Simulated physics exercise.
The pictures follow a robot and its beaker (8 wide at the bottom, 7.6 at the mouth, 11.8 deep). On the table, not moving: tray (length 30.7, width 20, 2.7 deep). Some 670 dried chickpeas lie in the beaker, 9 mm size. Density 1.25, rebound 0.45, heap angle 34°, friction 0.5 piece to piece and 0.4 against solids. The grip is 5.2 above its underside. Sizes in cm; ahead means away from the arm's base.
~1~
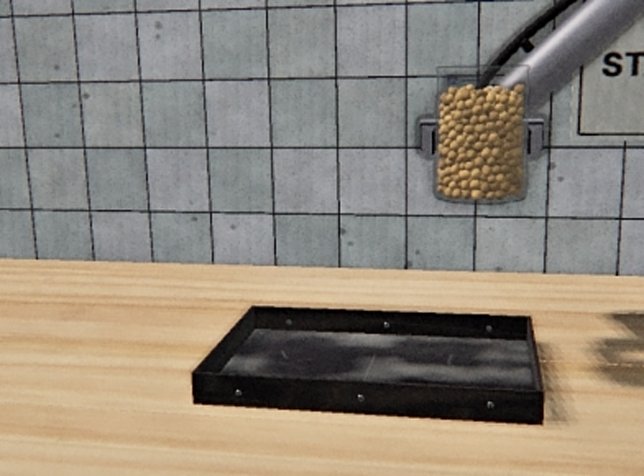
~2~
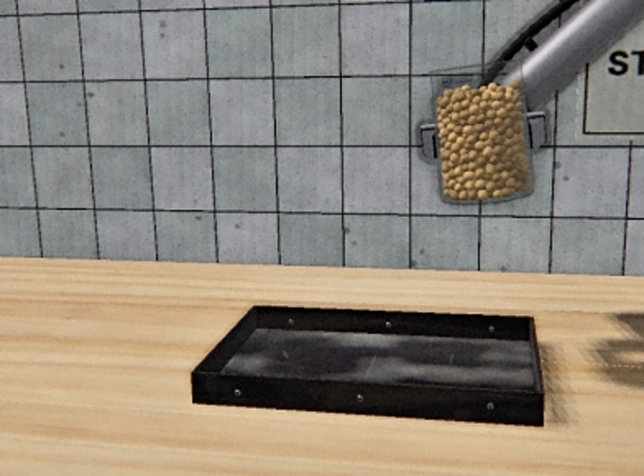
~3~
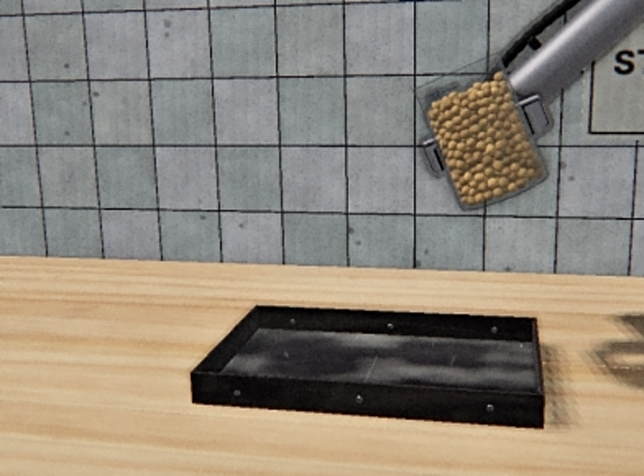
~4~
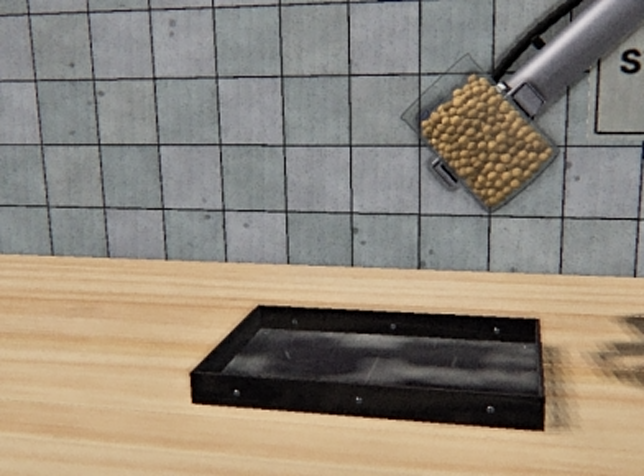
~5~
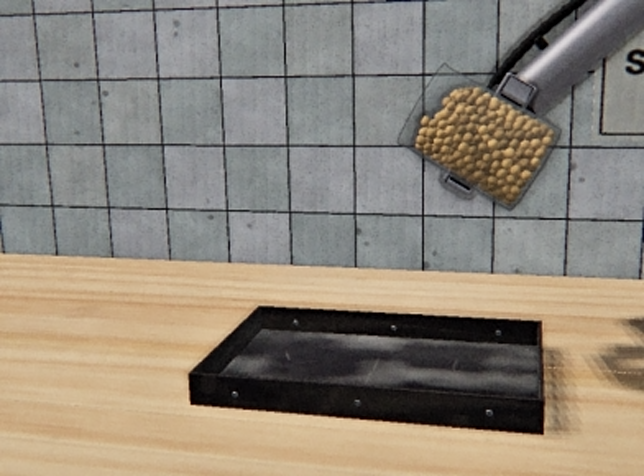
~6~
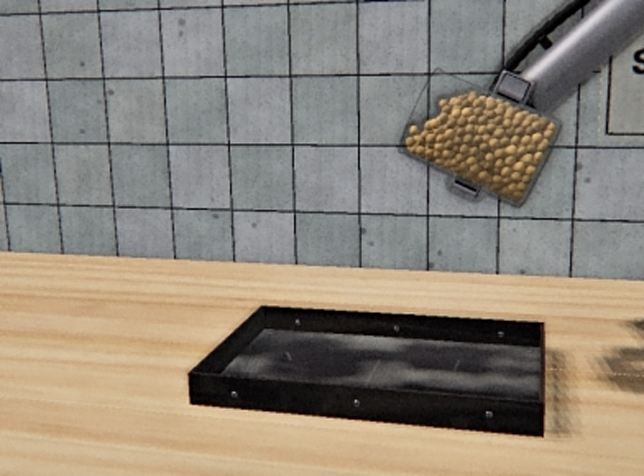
The clip shows a robot arm holding a clear beaker of dried chickpeas above a black tray on a wooden table, gradually tilting the beaker to the left as the chickpeas shift toward its rim.
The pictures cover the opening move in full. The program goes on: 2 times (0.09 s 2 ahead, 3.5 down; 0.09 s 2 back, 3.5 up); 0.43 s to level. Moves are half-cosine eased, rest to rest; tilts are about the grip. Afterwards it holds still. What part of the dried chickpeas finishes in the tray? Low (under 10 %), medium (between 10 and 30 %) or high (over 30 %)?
Answer: Low; under 10 % of the dried chickpeas finish in the tray.
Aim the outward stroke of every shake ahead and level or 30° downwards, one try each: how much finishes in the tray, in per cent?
Some 30 and 15 per cent.
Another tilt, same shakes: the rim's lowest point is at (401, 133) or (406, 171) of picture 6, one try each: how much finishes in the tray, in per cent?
Some 5 and 20 per cent.
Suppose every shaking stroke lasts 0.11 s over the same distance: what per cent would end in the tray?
In that case some 5 per cent.
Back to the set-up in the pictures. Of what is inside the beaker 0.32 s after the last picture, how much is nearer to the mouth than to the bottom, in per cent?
About 45 per cent.
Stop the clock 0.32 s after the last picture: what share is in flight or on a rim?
Some 2 per cent.
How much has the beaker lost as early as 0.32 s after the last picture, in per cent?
Some 0 per cent.
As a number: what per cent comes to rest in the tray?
About 5 per cent.
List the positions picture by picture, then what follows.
In the first frame, the beaker middle at (481, 134), level; upper third of the load around (480, 110), from x 440 to 520, top at y 90; 666 in the beaker.
In the second frame, the beaker middle at (482, 133), tilted 6° forward; upper third of the load around (480, 109), from x 440 to 525, top at y 85.
In the third frame, the beaker middle at (481, 134), tilted 23° forward; upper third of the load around (478, 111), from x 430 to 540, top at y 80.
In the fourth frame, the beaker middle at (480, 135), tilted 43° forward; upper third of the load around (475, 116), from x 425 to 550, top at y 80.
In the fifth frame, the beaker middle at (479, 138), tilted 60° forward; upper third of the load around (476, 120), from x 420 to 550, top at y 90.
In the sixth frame, the beaker middle at (480, 138), tilted 66° forward; upper third of the load around (482, 122), from x 410 to 550, top at y 95; 666 in the beaker.
Then, 0.32 s on, tilted 66° forward, highest piece 24 above the table; 650 in the beaker, 1 in the tray, 15 in flight or on a rim.
Then, 0.63 s on, tilted 20° forward, highest piece 28 above the table; 615 in the beaker, 38 in the tray, 4 on the table or floor, 9 in flight or on a rim.
Then, 0.99 s on, level, highest piece 28 above the table; 615 in the beaker, 38 in the tray, 13 on the table or floor.
Then, 2.04 s on, level, highest piece 28 above the table; 615 in the beaker, 38 in the tray, 13 on the table or floor.
In the end, 615 in the beaker, 38 in the tray, 13 on the table or floor. That is 6 % in the tray.
